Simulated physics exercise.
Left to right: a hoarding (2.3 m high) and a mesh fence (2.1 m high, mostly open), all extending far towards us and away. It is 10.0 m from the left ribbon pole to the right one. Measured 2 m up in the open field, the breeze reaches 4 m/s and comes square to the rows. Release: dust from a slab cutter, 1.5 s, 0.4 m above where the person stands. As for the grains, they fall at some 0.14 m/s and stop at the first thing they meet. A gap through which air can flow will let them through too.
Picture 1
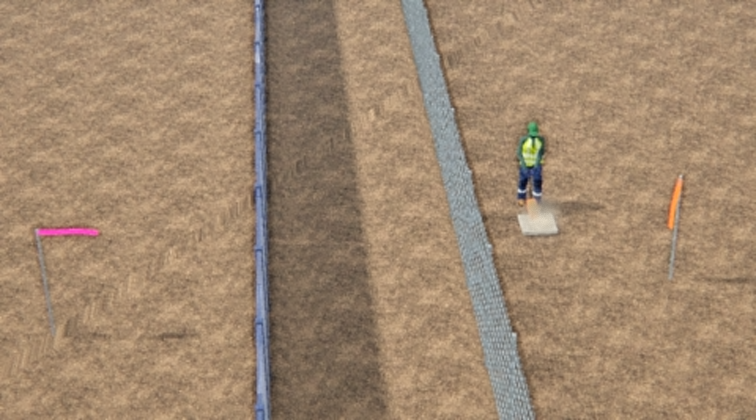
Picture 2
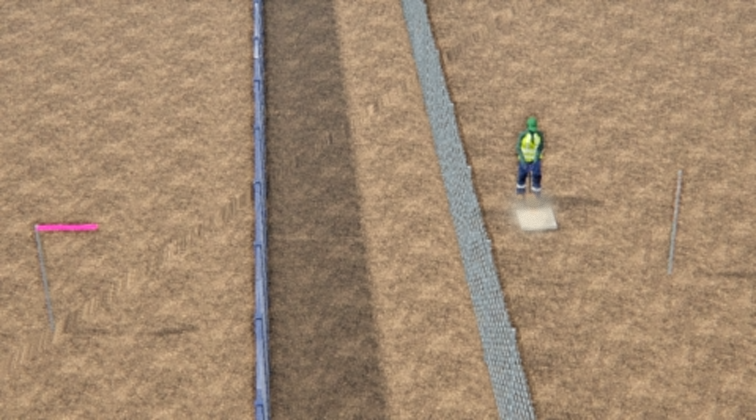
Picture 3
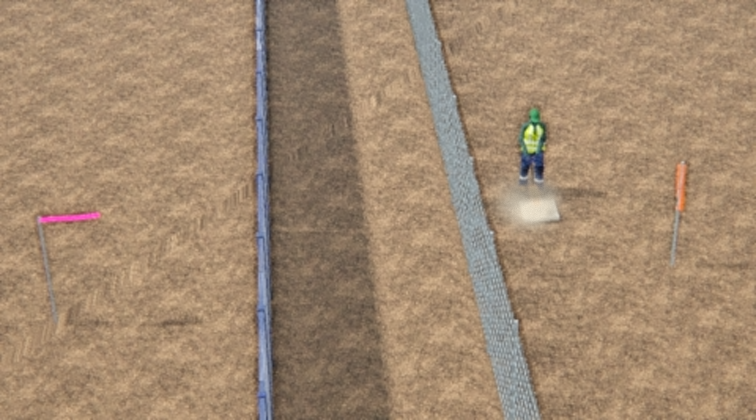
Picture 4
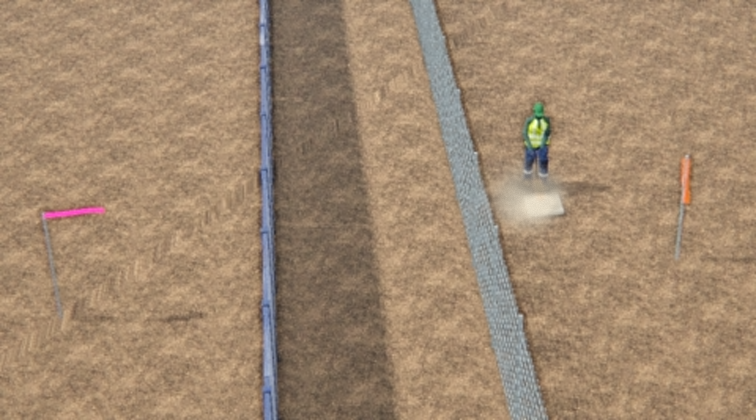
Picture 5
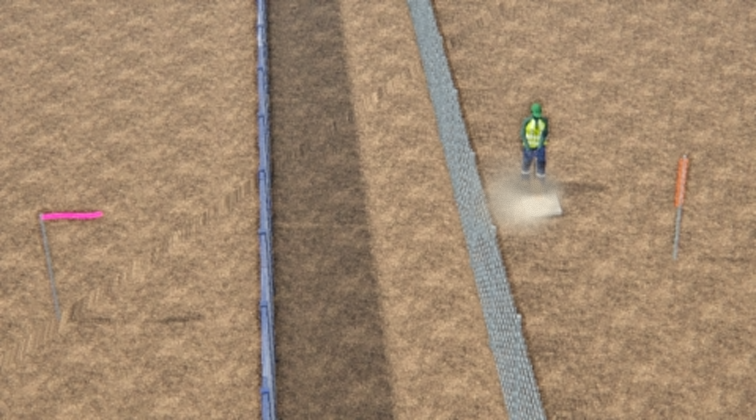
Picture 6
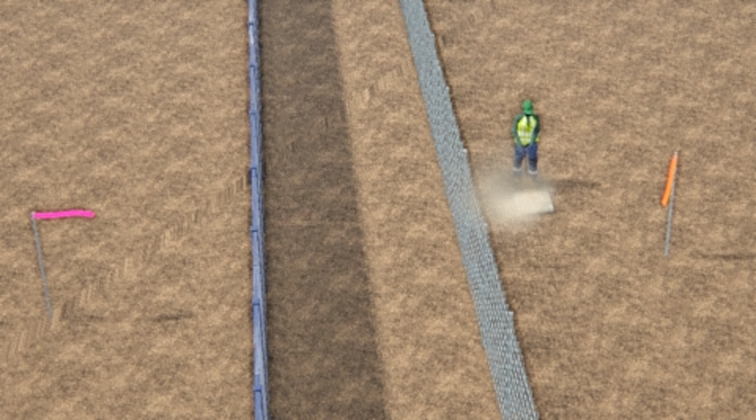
Sandy open ground with a blue hoarding and grey mesh fence, pale dust spreading leftward from a slab near a standing worker, pink ribbon streaming.
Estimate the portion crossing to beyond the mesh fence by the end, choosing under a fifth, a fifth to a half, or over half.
My estimate is a fifth to a half.
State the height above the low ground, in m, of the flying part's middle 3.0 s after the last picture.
Middle height: Approx. 1.0 m.
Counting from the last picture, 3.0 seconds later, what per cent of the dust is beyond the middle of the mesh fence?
The share is about 45 percent.
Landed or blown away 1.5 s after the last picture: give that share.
Roughly 25 per cent.
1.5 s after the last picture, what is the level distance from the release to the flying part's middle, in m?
The distance is close to 1.0 m.
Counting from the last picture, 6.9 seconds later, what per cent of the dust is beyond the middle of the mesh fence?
I'd say roughly 50 %.
Then, 1.5 s after the last picture, 18 % is beyond the mesh fence; 23 % has touched down or left; the middle of what still flies is 0.6 m above the low ground, near (476, 189).
Then, 3.0 s after the last picture, 45 % is beyond the mesh fence; 38 % has touched down or left; the middle of what still flies is 0.9 m above the low ground, near (438, 173).
Then, 6.9 s after the last picture, 48 % is beyond the mesh fence; 51 % has touched down or left; the middle of what still flies is 1.8 m above the low ground, near (400, 131).
Then, 19.0 s after the last picture, 36 % is beyond the mesh fence; 76 % has touched down or left.
Then, 44.0 s after the last picture, 34 % is beyond the mesh fence; 98 % has touched down or left.
